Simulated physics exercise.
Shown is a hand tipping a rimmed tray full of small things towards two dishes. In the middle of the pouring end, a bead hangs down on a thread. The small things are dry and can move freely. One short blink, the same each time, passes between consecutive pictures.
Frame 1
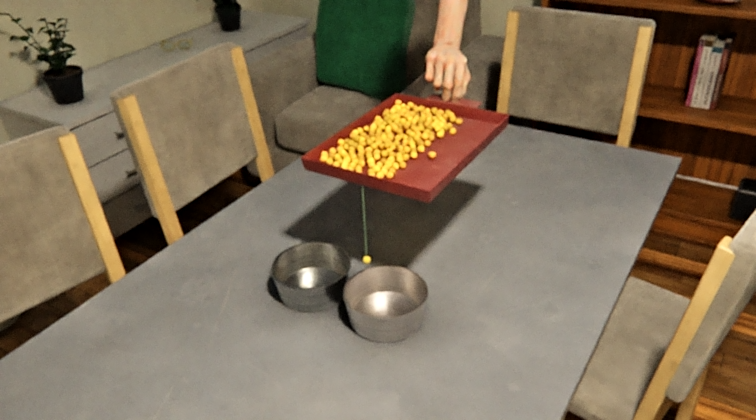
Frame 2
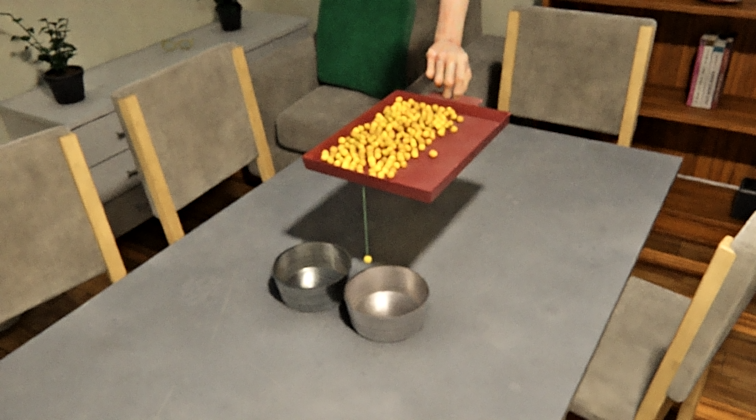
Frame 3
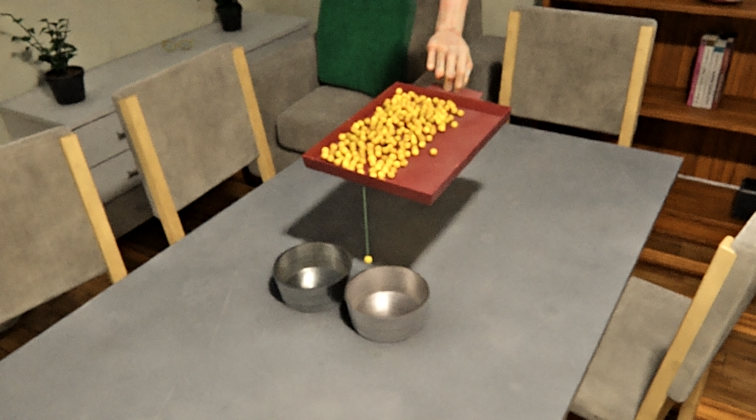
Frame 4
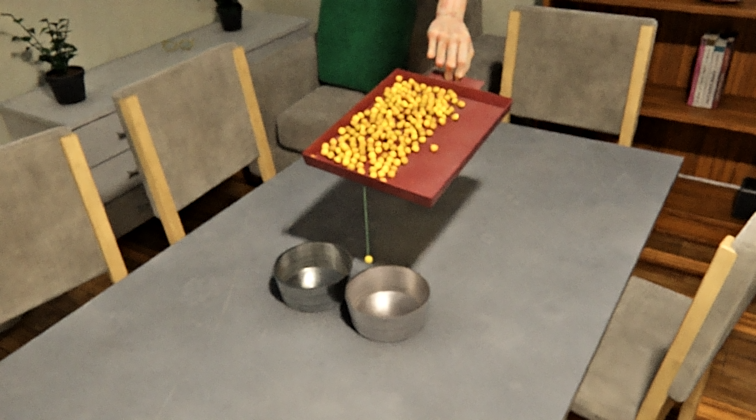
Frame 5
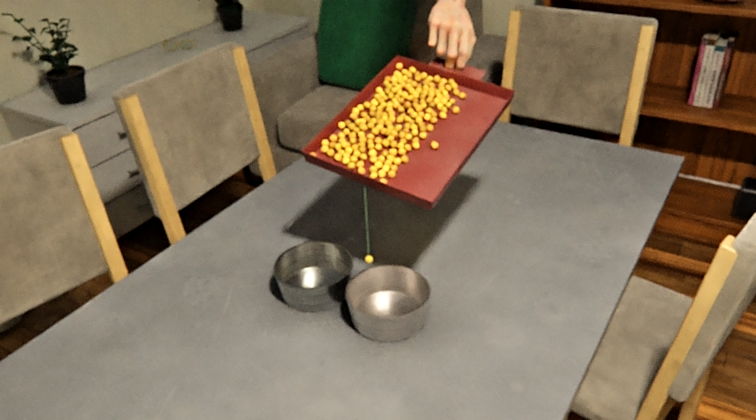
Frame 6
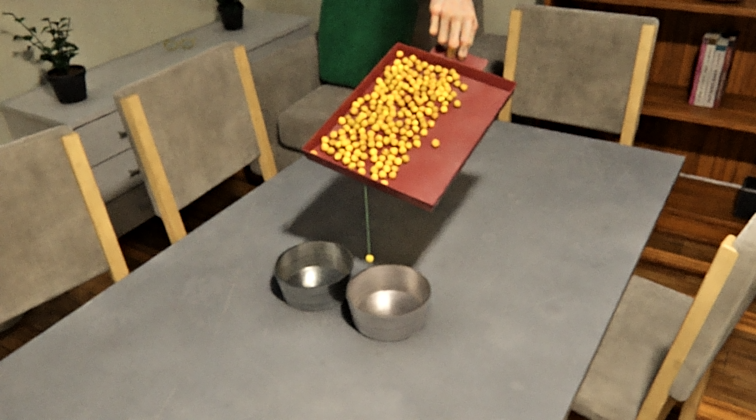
A hand raised the far end of a red tray of small yellow balls, tilting it steadily steeper above two metal bowls on a grey table, while a yellow bead hung on a thread.
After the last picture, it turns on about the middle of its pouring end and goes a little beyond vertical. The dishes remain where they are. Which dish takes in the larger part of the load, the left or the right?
The right dish.
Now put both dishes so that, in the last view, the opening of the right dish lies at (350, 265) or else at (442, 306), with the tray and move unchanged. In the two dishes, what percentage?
In order: 0 per cent and 70 per cent.
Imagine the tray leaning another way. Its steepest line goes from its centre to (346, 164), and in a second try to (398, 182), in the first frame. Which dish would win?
For the first heading it's the dish at left, and for the second it's the dish at right.
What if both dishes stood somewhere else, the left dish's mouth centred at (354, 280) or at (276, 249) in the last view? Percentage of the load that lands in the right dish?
Near 50 % and 10 %.
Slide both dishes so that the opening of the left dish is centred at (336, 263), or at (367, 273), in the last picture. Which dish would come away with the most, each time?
Case one: The dish at right. Case two: The dish at right.
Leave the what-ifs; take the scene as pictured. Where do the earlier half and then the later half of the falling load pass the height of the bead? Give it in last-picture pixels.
Around (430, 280) first; around (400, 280) second.
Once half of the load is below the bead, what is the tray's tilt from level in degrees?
I'd put it at about 120 degrees.
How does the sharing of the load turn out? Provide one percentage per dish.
For the left dish some 0 %, for the right dish some 50 %.
Shortly afterwards, tray tipped steeply; all but a few on the tray; only a few in the right dish; only a few outside both; a little in the air.
Next, tray tipped past a quarter turn; the bulk on the tray; a little in the right dish; a little outside both.
Some moments later, tray tipped past a quarter turn; near half in the right dish; near half outside both.
In the end, tray tipped past a quarter turn; near half in the right dish; none at all in the left dish; near half outside both.
